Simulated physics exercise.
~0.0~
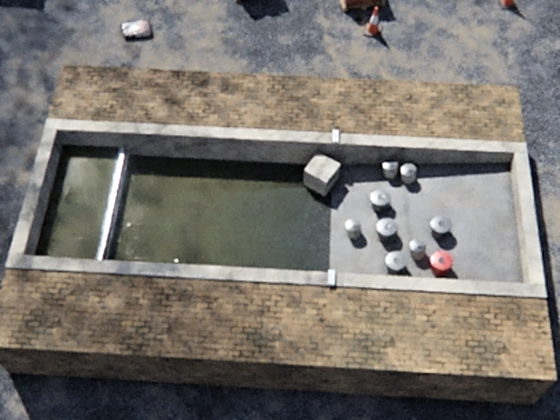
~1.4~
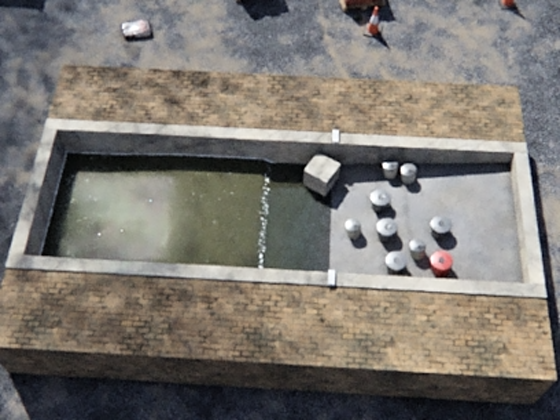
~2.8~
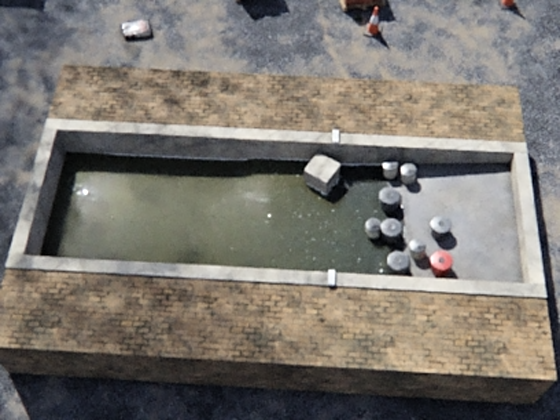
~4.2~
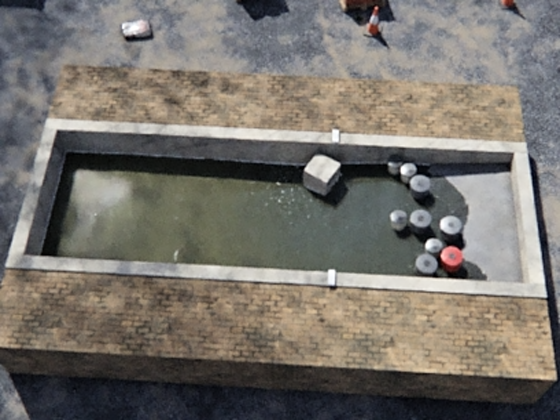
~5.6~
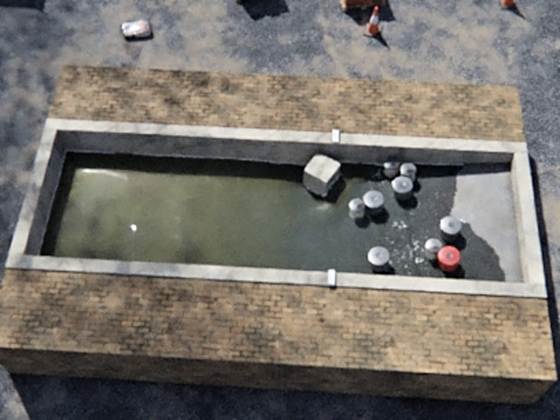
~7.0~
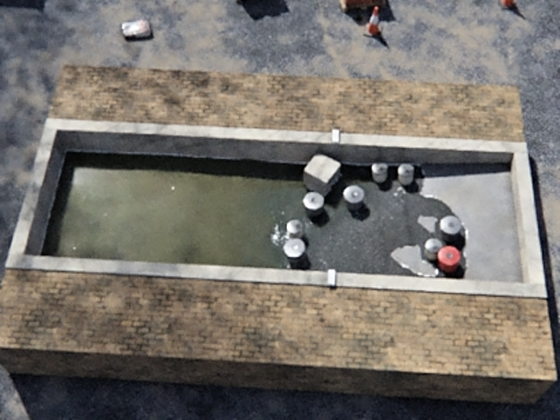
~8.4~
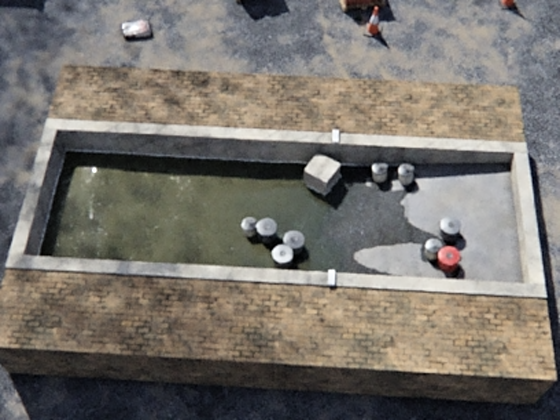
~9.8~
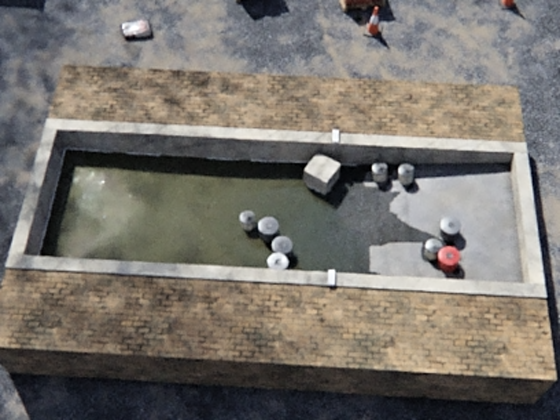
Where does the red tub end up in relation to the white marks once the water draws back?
It falls short of the white marks, resting on the ramp to the right of them, slightly farther right than where it began.
